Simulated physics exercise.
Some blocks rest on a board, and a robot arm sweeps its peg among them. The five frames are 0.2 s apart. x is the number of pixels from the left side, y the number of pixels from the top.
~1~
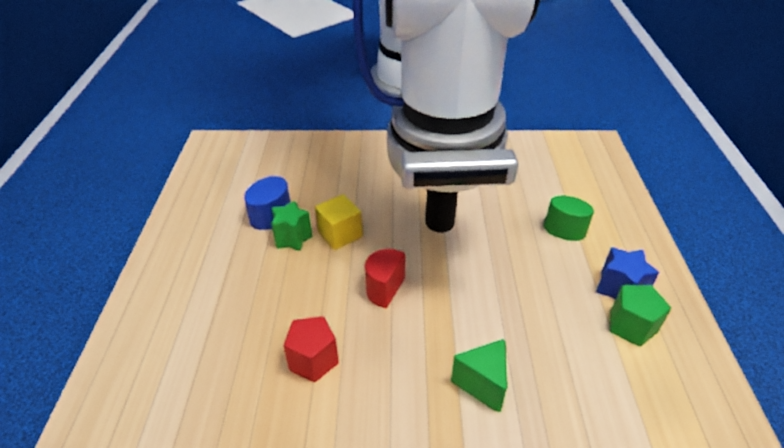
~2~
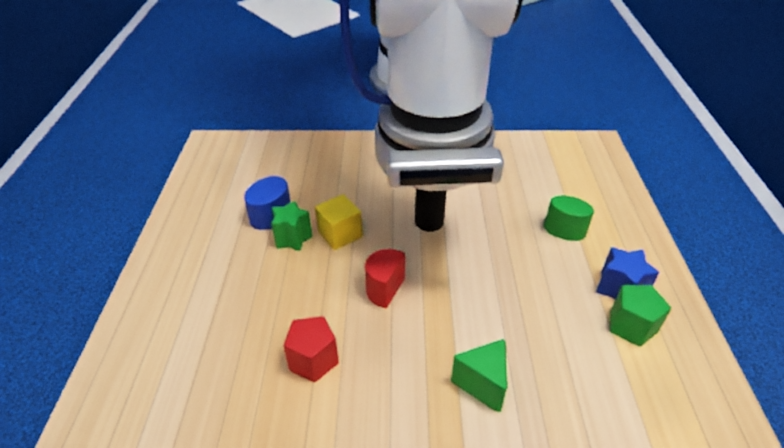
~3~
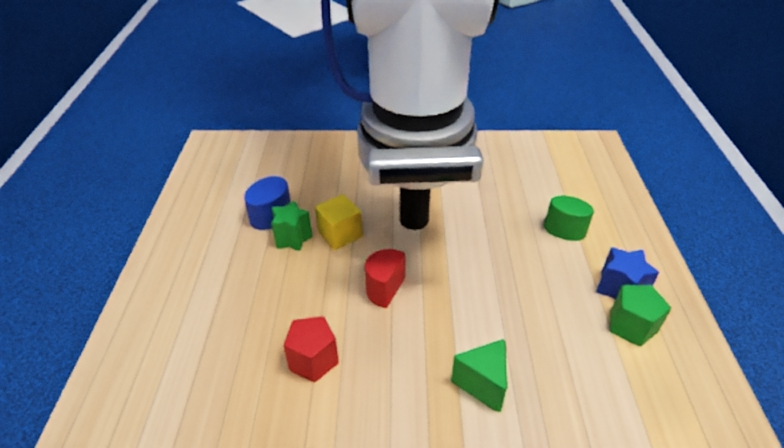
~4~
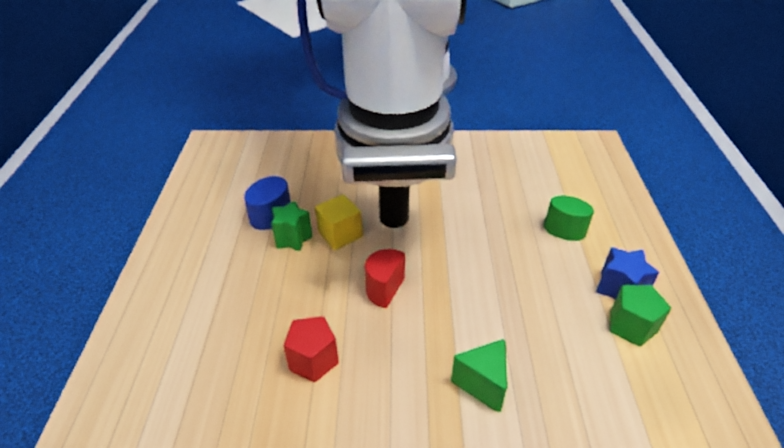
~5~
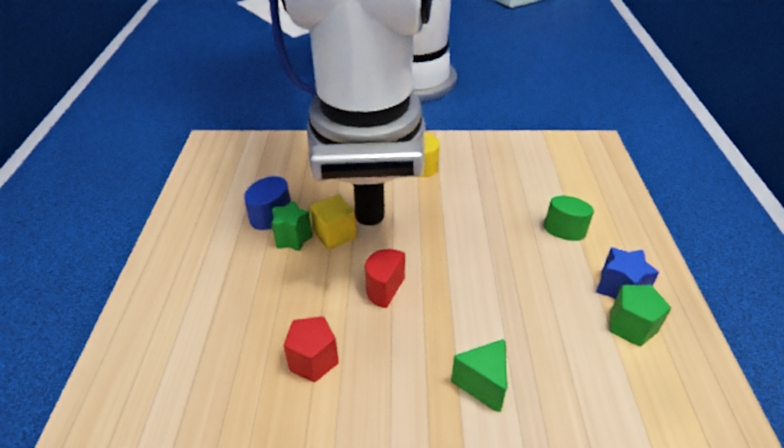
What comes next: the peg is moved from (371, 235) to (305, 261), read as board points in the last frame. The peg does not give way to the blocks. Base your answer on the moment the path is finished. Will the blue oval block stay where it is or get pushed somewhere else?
It leaves its spot.
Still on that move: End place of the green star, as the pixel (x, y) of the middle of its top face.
It will end up at (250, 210).
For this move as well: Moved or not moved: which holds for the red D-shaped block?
That block will keep its spot.
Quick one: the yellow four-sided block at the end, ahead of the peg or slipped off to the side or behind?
Final position: To the side or behind.
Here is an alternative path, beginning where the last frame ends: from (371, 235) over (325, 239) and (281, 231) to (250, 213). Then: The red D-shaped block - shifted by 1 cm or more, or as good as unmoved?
At the end, its place is the same.
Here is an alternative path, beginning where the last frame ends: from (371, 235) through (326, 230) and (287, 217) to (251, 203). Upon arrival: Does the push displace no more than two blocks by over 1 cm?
No, that is not how it ends up.
On the path given first. Halfway along, peg at (335, 229); green star at (272, 211); yellow four-sided block at (307, 212), turned 55° clockwise.
At the end, peg at (302, 243); blue oval block at (256, 186), turned 20° clockwise; green star at (250, 210), turned 15° clockwise; yellow four-sided block at (278, 221), turned 80° clockwise; red D-shaped block unmoved.
